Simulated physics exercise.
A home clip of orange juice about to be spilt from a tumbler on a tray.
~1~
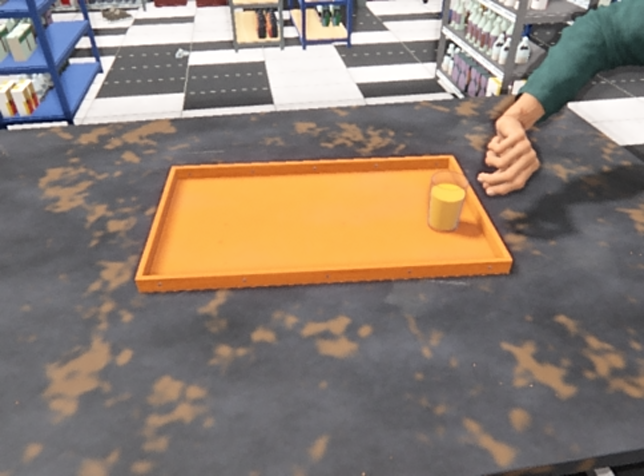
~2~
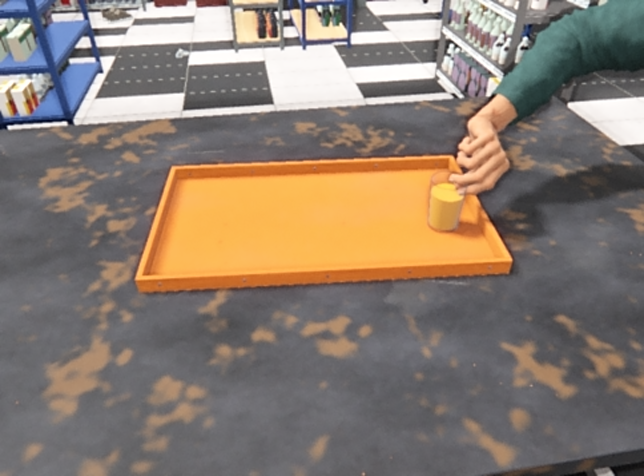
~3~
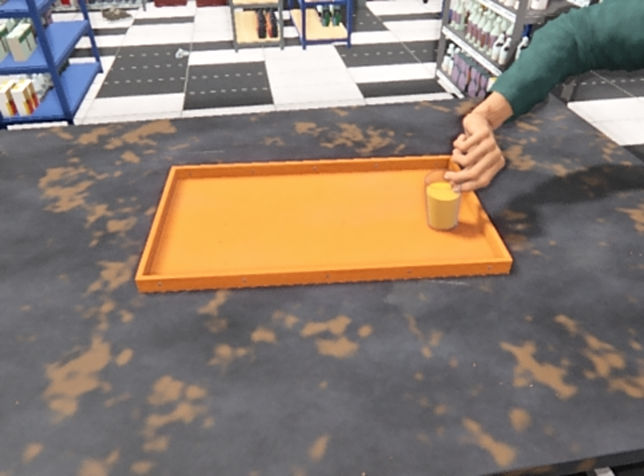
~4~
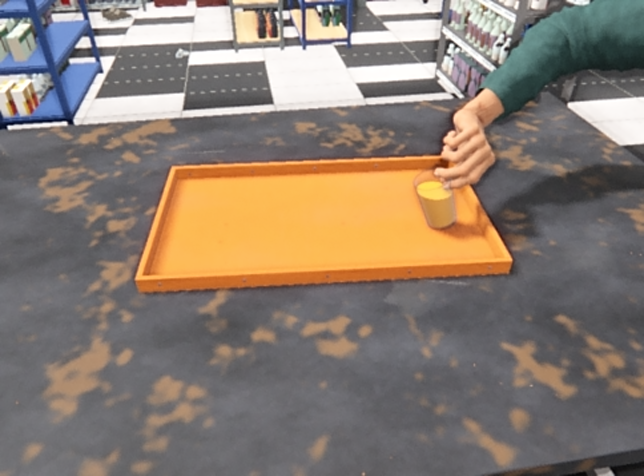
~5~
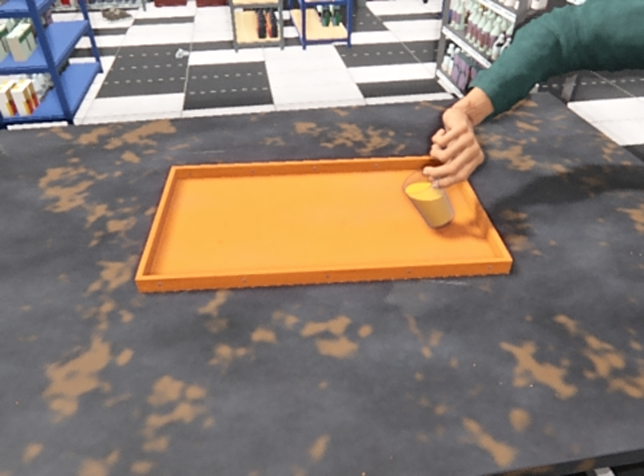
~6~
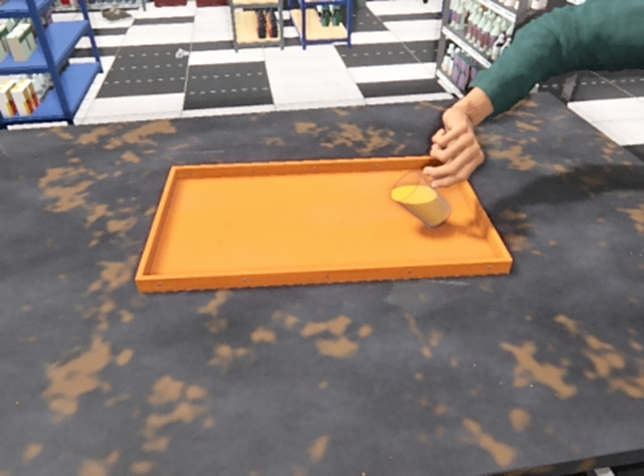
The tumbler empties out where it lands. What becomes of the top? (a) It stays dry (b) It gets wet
(a) It stays dry.
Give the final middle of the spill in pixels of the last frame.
About (242, 229).
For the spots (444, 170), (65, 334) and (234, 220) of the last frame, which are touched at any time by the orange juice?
The first point ends up free of the spill, the second free of the spill, the third under the spill.
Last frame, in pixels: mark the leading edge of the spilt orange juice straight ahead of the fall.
Roughly (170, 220).
Shortly, the tumbler lies in the tray; the puddle covers about as much as a plate; none is outside.
Then, the puddle covers about as much as a tray; none is outside.
At the finish, the puddle covers about as much as a tray; none is outside.
